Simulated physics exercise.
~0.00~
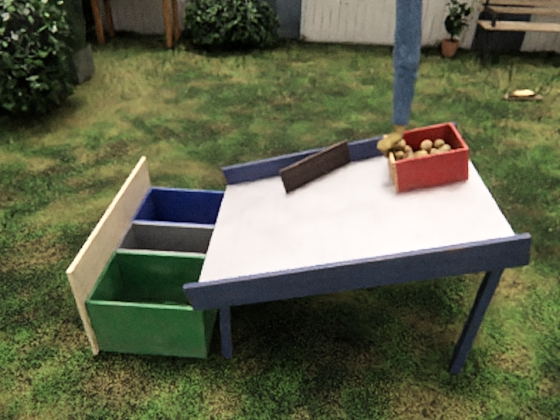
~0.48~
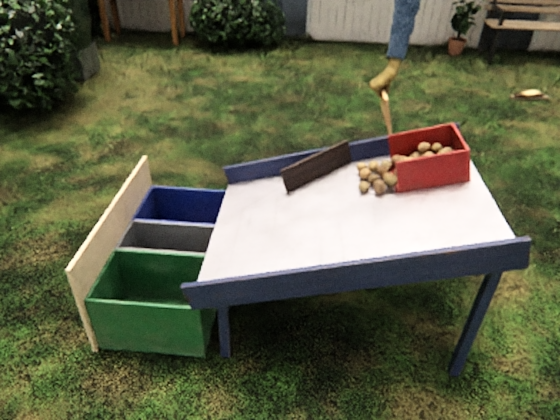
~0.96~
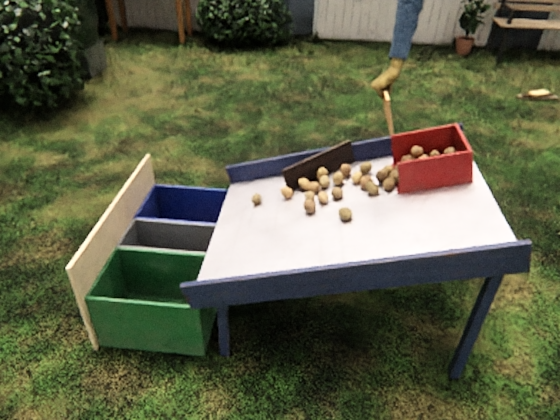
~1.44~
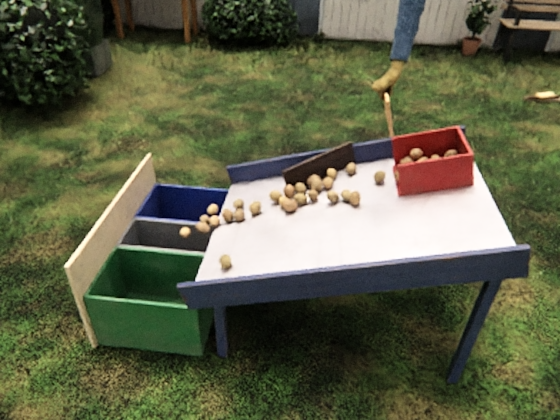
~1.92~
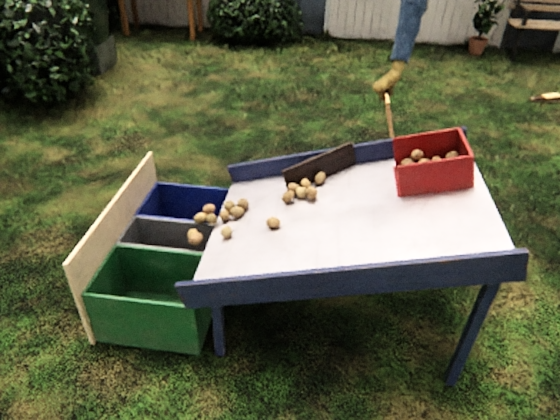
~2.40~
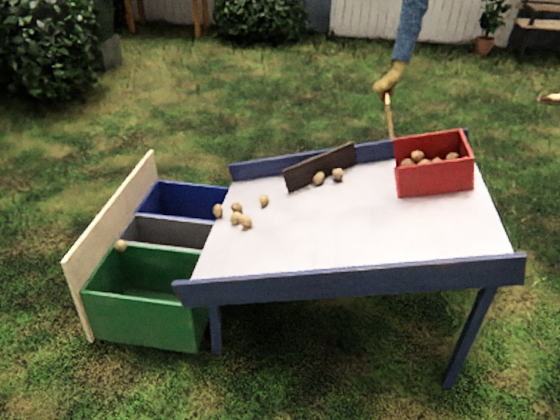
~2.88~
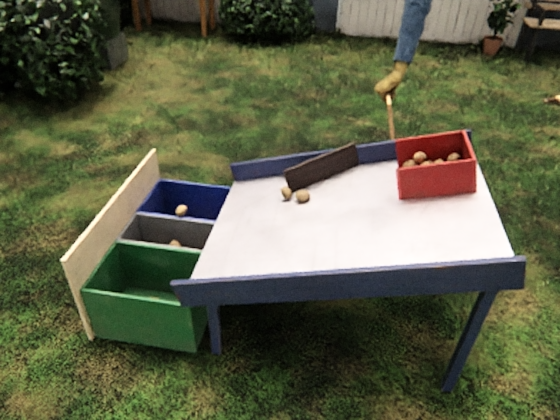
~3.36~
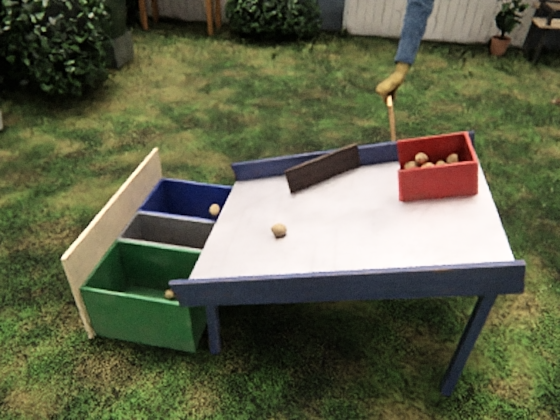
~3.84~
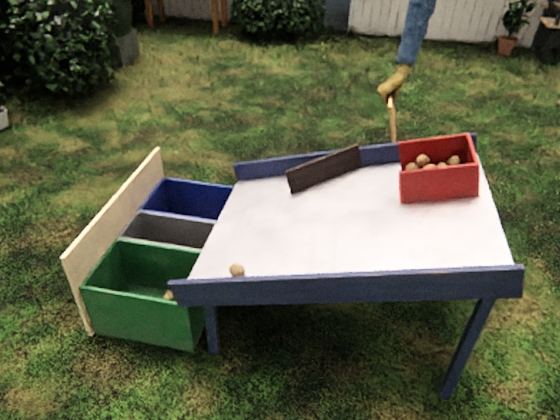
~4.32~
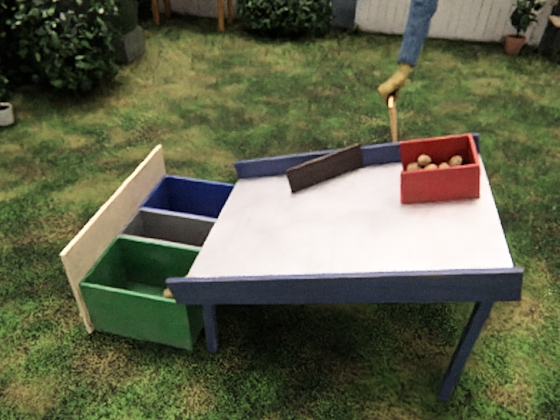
Potatoes rolling from a red pen down a sloping white table past an angled board, dropping into bins and leaving the slope empty.
